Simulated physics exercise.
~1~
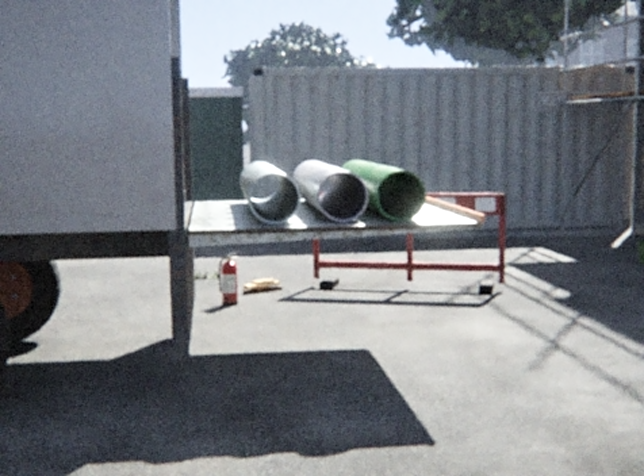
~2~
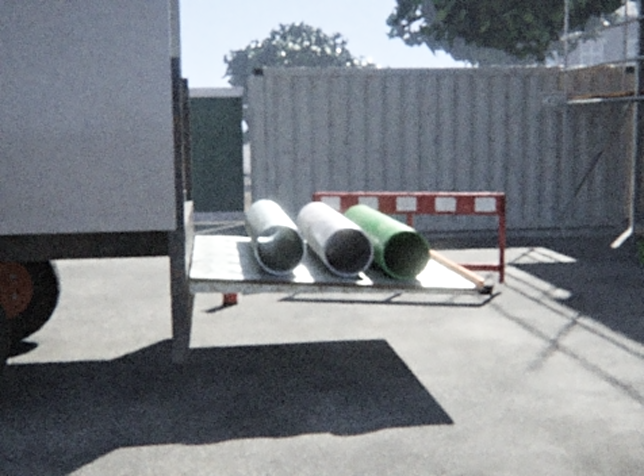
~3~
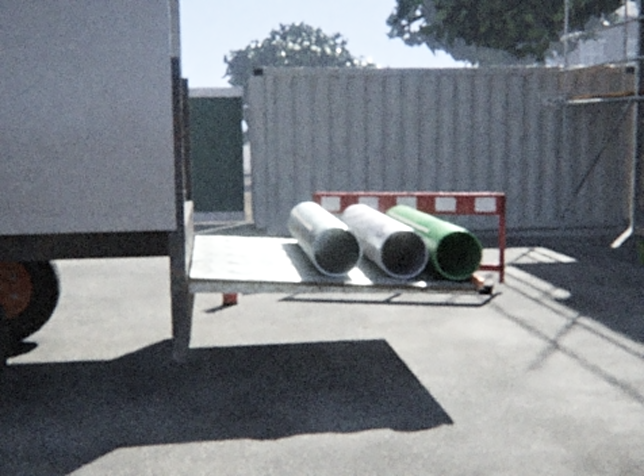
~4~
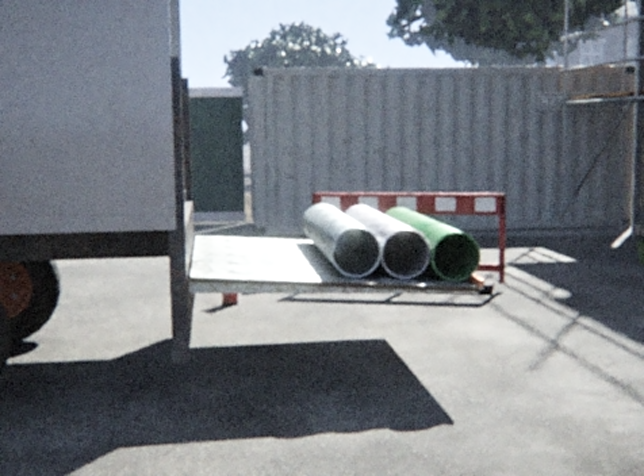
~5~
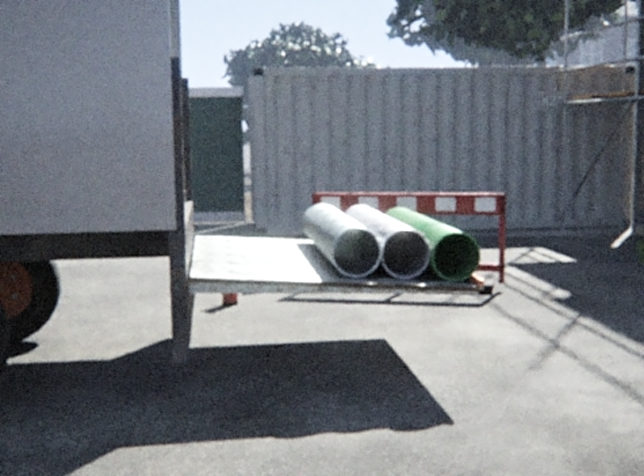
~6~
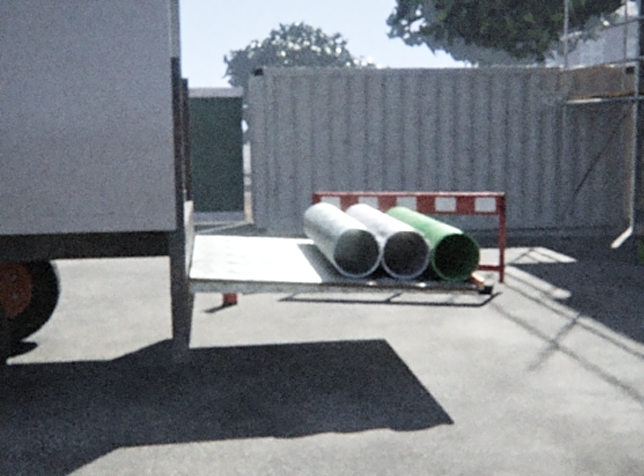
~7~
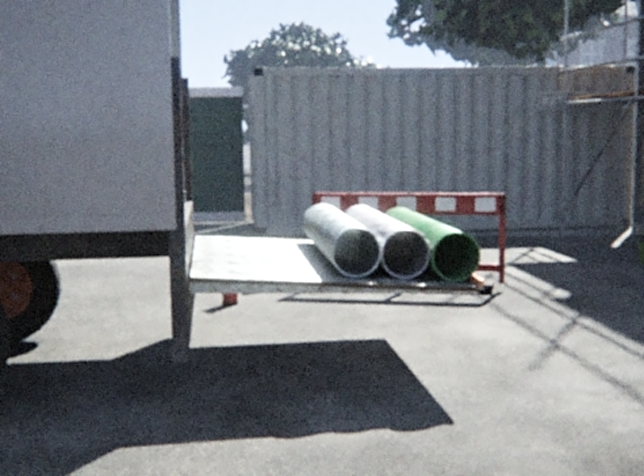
Three pipes, two grey and one green at the right, lie end-on across a pale lift platform at the back of a van body, seen from the side in a sunlit yard. A red and white barrier, a grey container and trees stand behind, with a red extinguisher on the ground below. The platform drops a short way and tips down toward its outer edge. The pipes roll right, the green one leading, until it reaches the edge. The grey pipes close up behind it, and all three rest side by side, still on the platform.
